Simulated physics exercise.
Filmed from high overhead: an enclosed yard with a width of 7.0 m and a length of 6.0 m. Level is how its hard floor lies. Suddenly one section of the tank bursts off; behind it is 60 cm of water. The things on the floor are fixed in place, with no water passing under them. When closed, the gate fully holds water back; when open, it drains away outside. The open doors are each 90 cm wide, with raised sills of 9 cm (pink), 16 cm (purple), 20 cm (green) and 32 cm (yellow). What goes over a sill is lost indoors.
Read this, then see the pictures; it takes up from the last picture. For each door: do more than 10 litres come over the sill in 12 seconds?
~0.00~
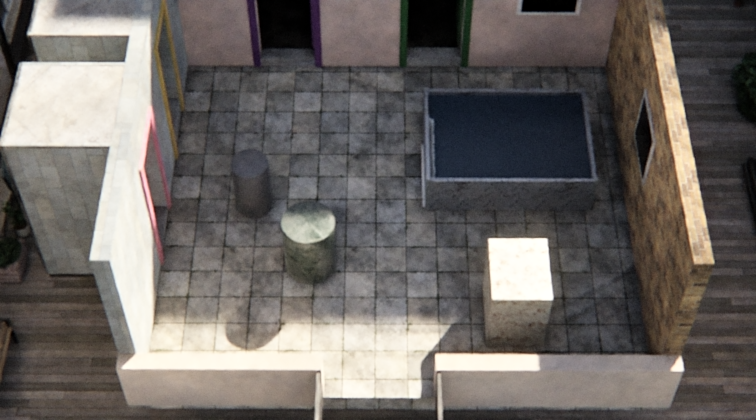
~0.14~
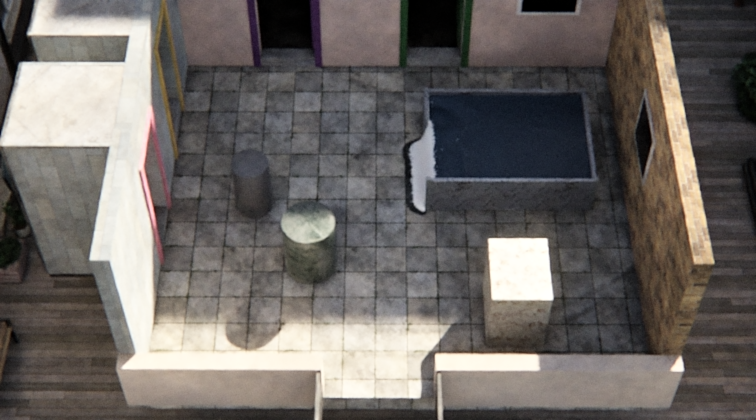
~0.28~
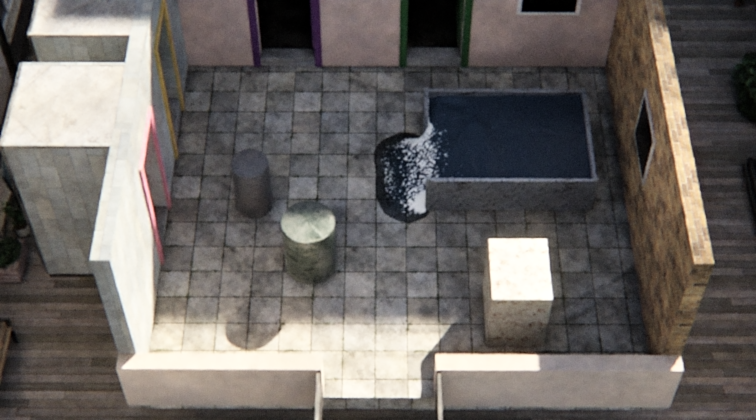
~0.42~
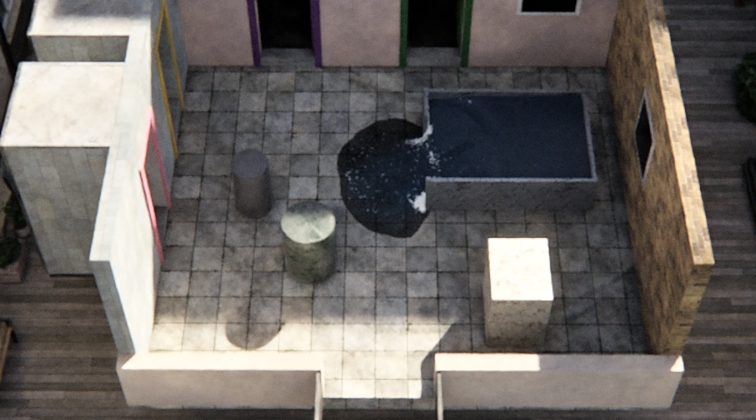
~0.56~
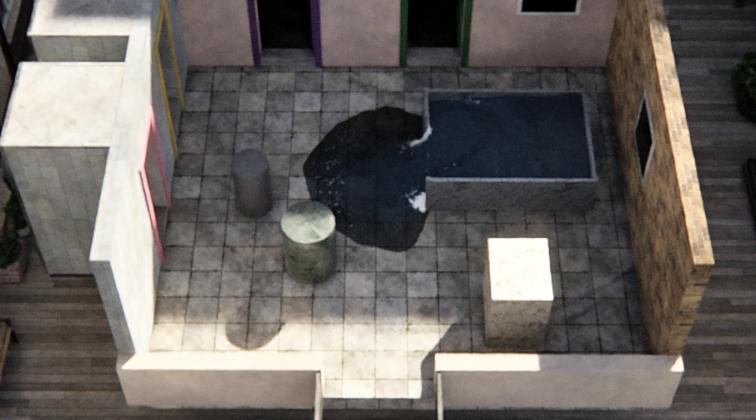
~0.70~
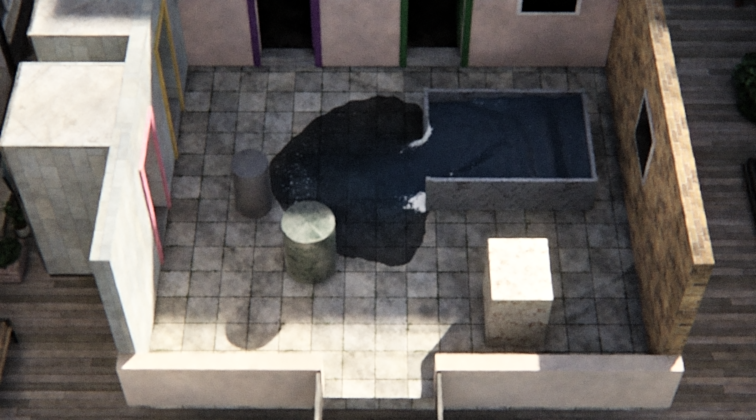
At the pink door the inflow will be out of bounds; at the purple door the inflow will be within bounds; at the green door the inflow will be within bounds; at the yellow door the inflow will be within bounds.
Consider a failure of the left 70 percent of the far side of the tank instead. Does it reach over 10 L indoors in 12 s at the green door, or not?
At the green door the limit is exceeded.
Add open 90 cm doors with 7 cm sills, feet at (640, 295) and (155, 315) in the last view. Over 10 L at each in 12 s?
First door short of the limit, second door beyond the limit.
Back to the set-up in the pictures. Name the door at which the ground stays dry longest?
I'd say the green one.
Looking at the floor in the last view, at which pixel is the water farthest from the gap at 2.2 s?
I'd put it near pixel (151, 347) of the last picture.
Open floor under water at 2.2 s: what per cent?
Near 45 per cent is wet.
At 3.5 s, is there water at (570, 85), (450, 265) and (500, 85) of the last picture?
The first point is not yet hit, the second is not yet hit and the third is not yet hit.
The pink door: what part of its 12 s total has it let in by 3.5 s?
Share: ~ 60 %.
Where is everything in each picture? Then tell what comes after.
In the first picture, the tank at (508, 137) is whole and still, 60 cm deep.
In the second picture, the front is at (419, 209), 0.7 m from the gap at (428, 165); 0.3 m2 of floor is under water; 60 cm left at the back of the tank.
In the third picture, the front is at (399, 216), 0.9 m from the gap at (428, 168); 1.0 m2 of floor is under water; 60 cm left at the back of the tank.
In the fourth picture, the front is at (345, 155), 1.4 m from the gap at (428, 169); 2.2 m2 of floor is under water; 60 cm left at the back of the tank.
In the fifth picture, the front is at (310, 164), 1.8 m from the gap at (428, 168); 3.4 m2 of floor is under water; 60 cm left at the back of the tank.
In the sixth picture, water pours out at (428, 168) and has run 2.4 m, to (276, 166); typically 5 cm deep outside, 59 cm at the tank's back.
After 1.4 s water covers 30 % of the floor and is deepest (33 cm) near (418, 188); pink door not reached, purple door not reached, green door not reached, yellow door 5 cm at the sill, 0 L in.
After 2.2 s water covers 45 % of the floor and is deepest (29 cm) near (277, 196); pink door 9 cm at the sill, 0 L in, purple door 5 cm at the sill, 0 L in, green door not reached, yellow door 23 cm at the sill, 0 L in.
After 3.5 s water covers 55 % of the floor and is deepest (29 cm) near (189, 69); pink door 14 cm at the sill, 24 L in, purple door 12 cm at the sill, 0 L in, green door not reached, yellow door 20 cm at the sill, 0 L in.
After 7.0 s water covers 80 % of the floor and is deepest (16 cm) near (146, 381); pink door 8 cm at the sill, 39 L in, purple door 8 cm at the sill, 0 L in, green door 5 cm at the sill, 0 L in, yellow door 12 cm at the sill, 0 L in.
After 12.0 s water covers 100 % of the floor and is deepest (10 cm) near (629, 265); pink door 7 cm at the sill, 40 L in, purple door 6 cm at the sill, 0 L in, green door 5 cm at the sill, 0 L in, yellow door 7 cm at the sill, 0 L in.
